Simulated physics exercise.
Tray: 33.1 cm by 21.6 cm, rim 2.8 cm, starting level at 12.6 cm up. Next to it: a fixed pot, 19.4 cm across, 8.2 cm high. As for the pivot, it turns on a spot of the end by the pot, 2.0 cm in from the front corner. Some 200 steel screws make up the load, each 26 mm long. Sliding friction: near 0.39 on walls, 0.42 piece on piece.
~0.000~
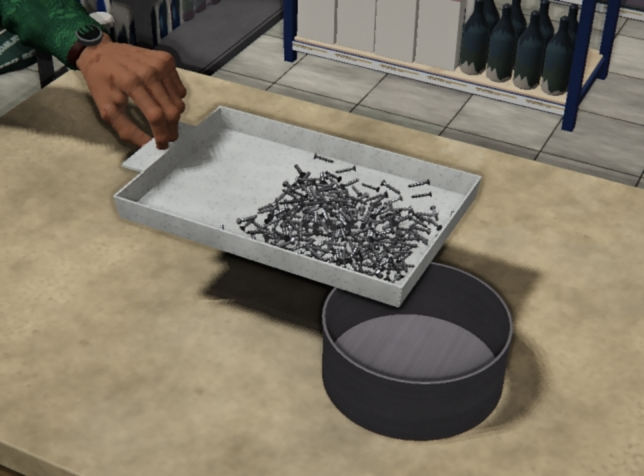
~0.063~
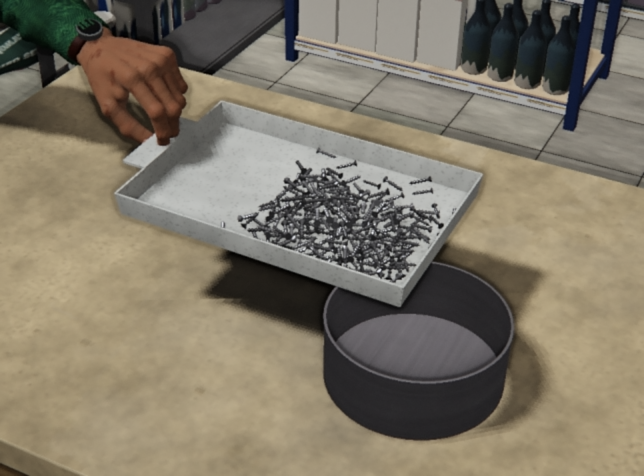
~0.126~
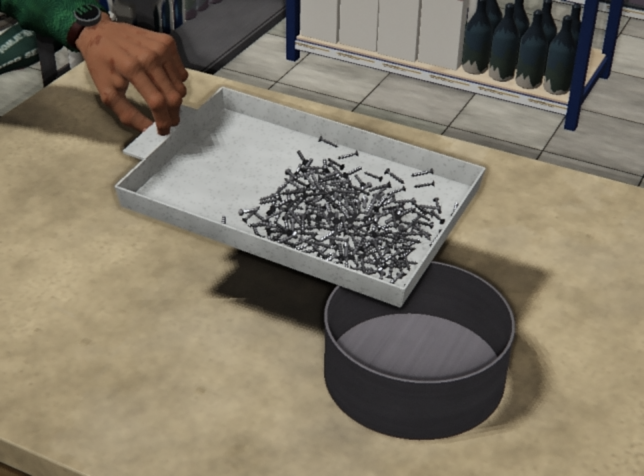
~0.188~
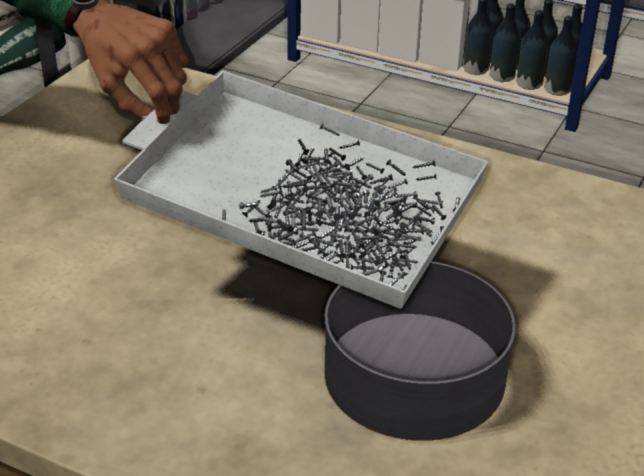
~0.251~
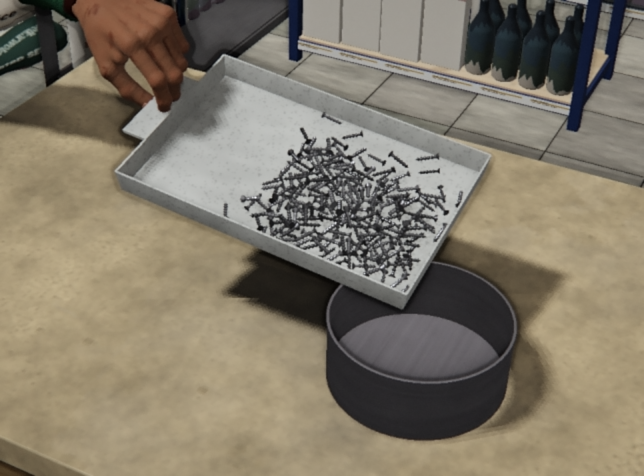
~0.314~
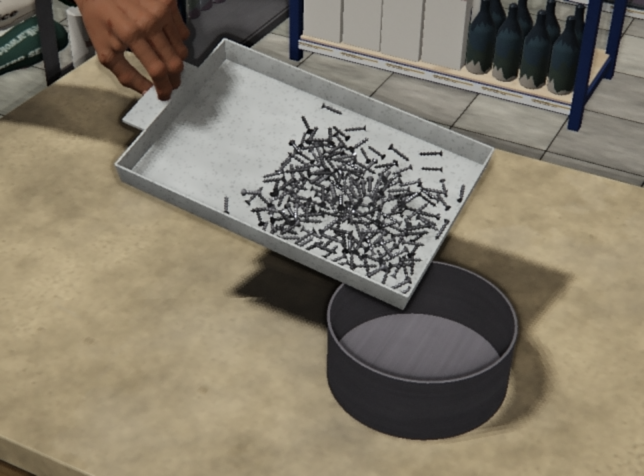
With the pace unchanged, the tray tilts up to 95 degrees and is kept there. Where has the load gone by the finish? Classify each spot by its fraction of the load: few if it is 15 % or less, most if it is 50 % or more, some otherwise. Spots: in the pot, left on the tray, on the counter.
Pot: Most. Tray: Few. Counter: Some.
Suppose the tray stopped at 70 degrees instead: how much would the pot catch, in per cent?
Near 30 %, then.
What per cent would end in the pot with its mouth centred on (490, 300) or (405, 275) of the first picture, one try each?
I'd say some 0 per cent for the first and some 0 per cent for the second.
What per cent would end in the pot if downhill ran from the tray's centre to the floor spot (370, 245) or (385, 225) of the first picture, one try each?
Approximately 90 percent, then 55 percent.
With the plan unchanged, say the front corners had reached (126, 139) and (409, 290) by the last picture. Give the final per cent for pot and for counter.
Per cent by place - pot 95, counter 5.
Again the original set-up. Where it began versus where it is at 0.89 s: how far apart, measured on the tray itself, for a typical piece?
Around 4 centimetres.
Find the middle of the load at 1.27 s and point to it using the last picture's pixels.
Near pixel (387, 293).
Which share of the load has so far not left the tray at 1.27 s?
Reading: Approx. 80%.
Then, at 0.89 s, tilt 54 degrees; the tray holds 100 %, the pot 0 %.
After 1.27 s, tilt 78 degrees; the tray holds 80 %, the pot 5 %.
Then, at 1.74 s, tilt 95 degrees; the tray holds 5 %, the pot 70 %.
By 2.6 s all is still; pot 75 %, tray 5 %, counter 25 %.
